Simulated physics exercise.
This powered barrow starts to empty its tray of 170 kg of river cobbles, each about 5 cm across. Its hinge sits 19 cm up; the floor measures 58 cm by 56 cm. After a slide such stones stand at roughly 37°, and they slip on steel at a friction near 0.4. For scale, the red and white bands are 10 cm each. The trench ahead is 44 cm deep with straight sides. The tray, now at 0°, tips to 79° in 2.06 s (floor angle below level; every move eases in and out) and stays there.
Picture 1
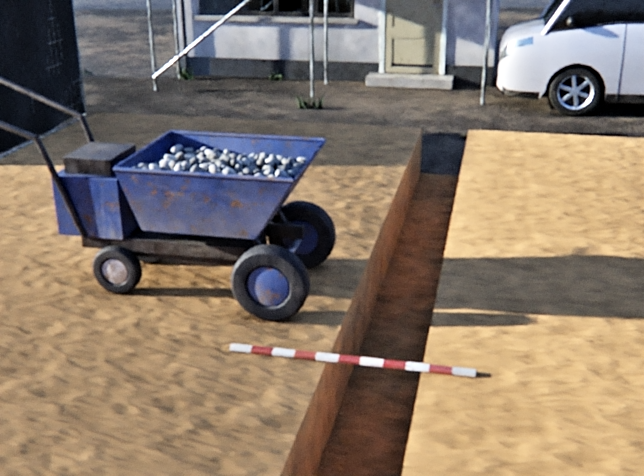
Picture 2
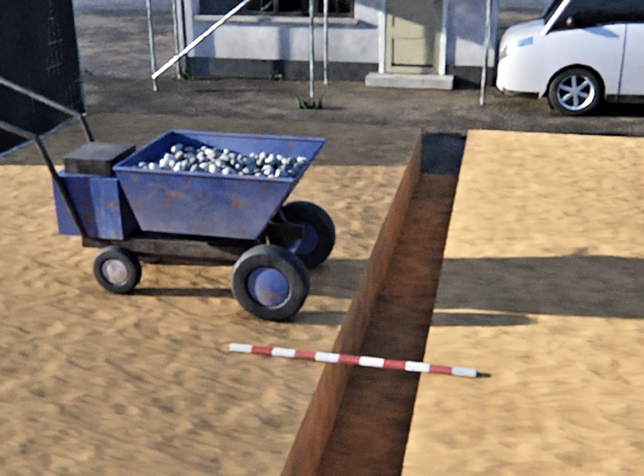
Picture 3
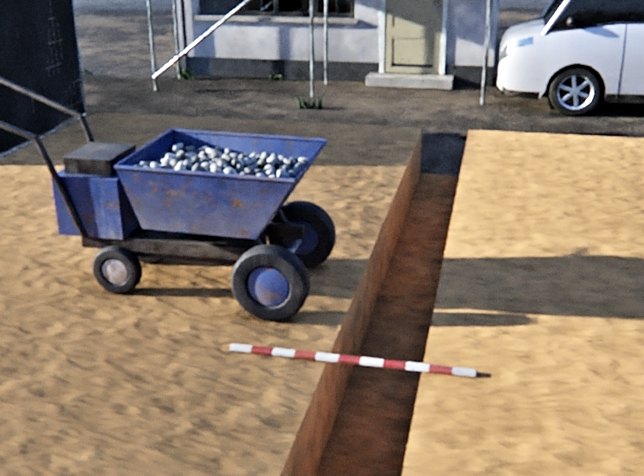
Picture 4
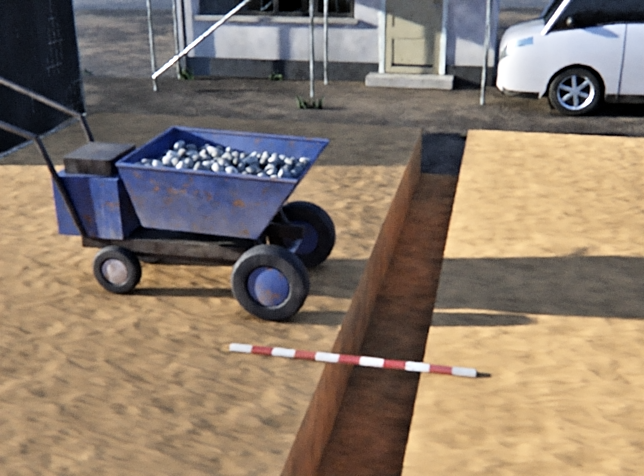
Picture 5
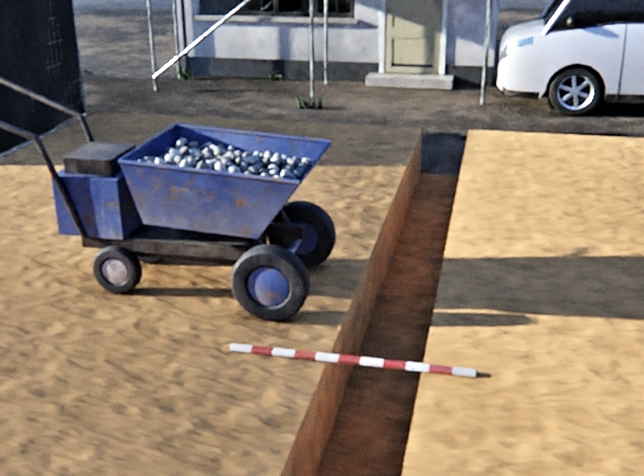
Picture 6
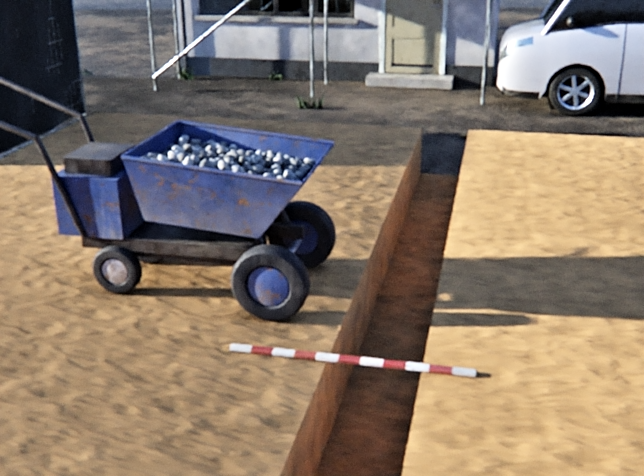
In a sandy yard with a pale building and a white car behind, a blue wheeled barrow loaded with rounded stones stands still beside a straight-sided trench, a red-and-white rod lying across it. The tray sits level at first, then its rear slowly rises, leaving it tilted slightly toward the right.
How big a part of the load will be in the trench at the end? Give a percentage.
Close to 70 in a hundred.
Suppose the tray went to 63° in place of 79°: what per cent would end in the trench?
Then about 55 per cent.
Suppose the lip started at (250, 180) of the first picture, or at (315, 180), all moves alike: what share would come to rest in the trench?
First some 100, then 45 per cent.
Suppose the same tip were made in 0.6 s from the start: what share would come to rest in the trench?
In that case some 35 per cent.
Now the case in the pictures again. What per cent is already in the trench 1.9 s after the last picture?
Some 40 per cent.
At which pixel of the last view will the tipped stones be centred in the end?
Their middle is at about (415, 358).
Then, 1.2 s after the last picture the floor is at 66°, 96 % in the tray, 4 % in the trench; the foremost stones are at (425, 302).
Then, 1.9 s after the last picture the floor is at 79°, 35 % in the tray, 39 % in the trench, 26 % past the trench; the foremost stones are at (546, 305).
Then, 2.2 s after the last picture the floor is at 79°, 14 % in the tray, 56 % in the trench, 31 % past the trench; the foremost stones are at (581, 308).
Then, 4.2 s after the last picture the floor is at 79°, 0 % in the tray, 70 % in the trench, 30 % past the trench; the foremost stones are at (586, 314).
